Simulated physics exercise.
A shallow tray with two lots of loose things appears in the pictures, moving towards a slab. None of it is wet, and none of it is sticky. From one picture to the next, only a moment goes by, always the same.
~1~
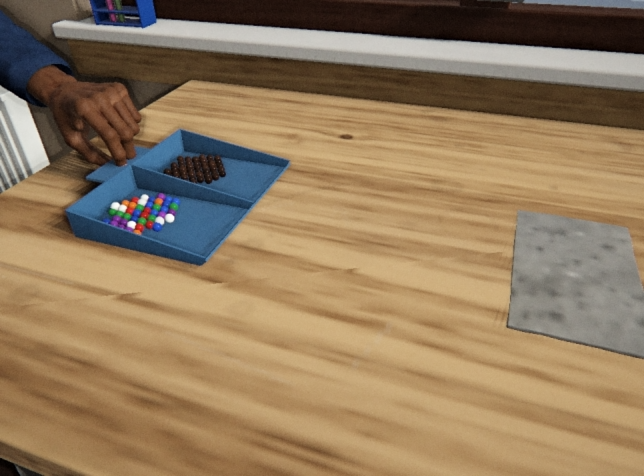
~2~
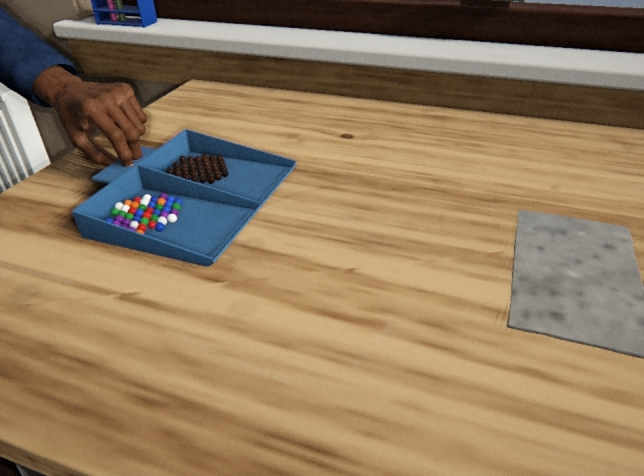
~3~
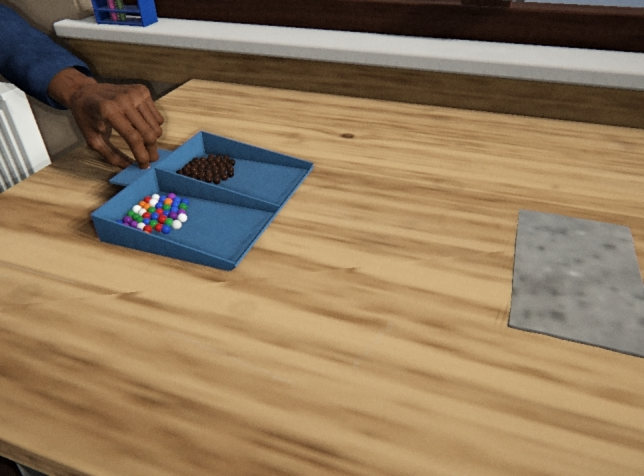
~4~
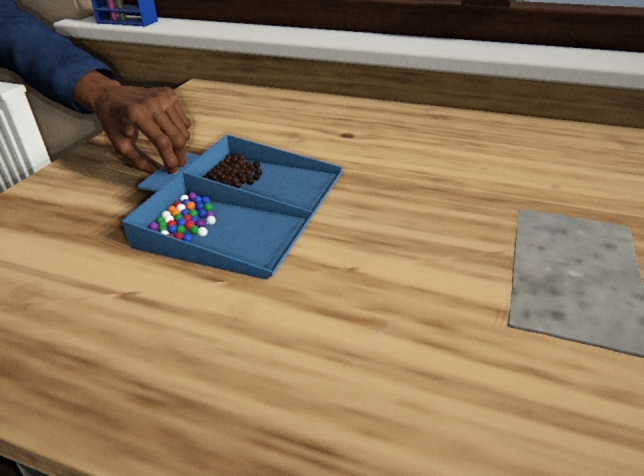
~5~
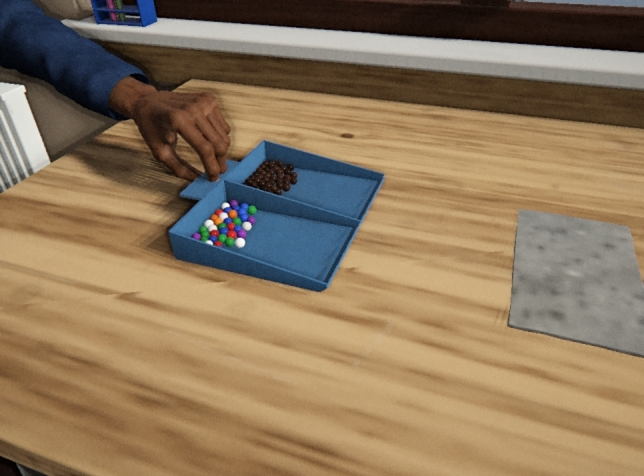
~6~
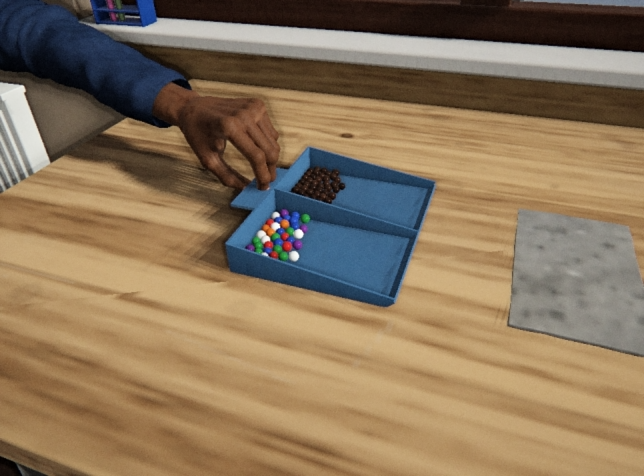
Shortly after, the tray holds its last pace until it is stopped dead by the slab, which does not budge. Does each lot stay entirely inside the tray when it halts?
Near lot - no, some is thrown out; far lot - no, some is thrown out.
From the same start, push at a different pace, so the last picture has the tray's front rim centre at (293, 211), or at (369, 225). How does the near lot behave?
The first time it goes nowhere, and the second time it drops some out.
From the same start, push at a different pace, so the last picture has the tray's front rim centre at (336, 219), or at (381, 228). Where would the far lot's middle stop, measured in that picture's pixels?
Near (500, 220) in the first try and near (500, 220) in the second.
Then, 0.05 s on from there, tray still sliding, front rim near (473, 244); near lot all inside; far lot all inside.
Then, 0.19 s on from there, tray stopped at the slab; near lot only a few out of the tray; far lot a little out of the tray.
Then, 0.40 s on from there, tray stopped at the slab; near lot near half out of the tray; far lot near half out of the tray.
In the end, tray stopped at the slab; near lot near half out of the tray; far lot near half out of the tray.
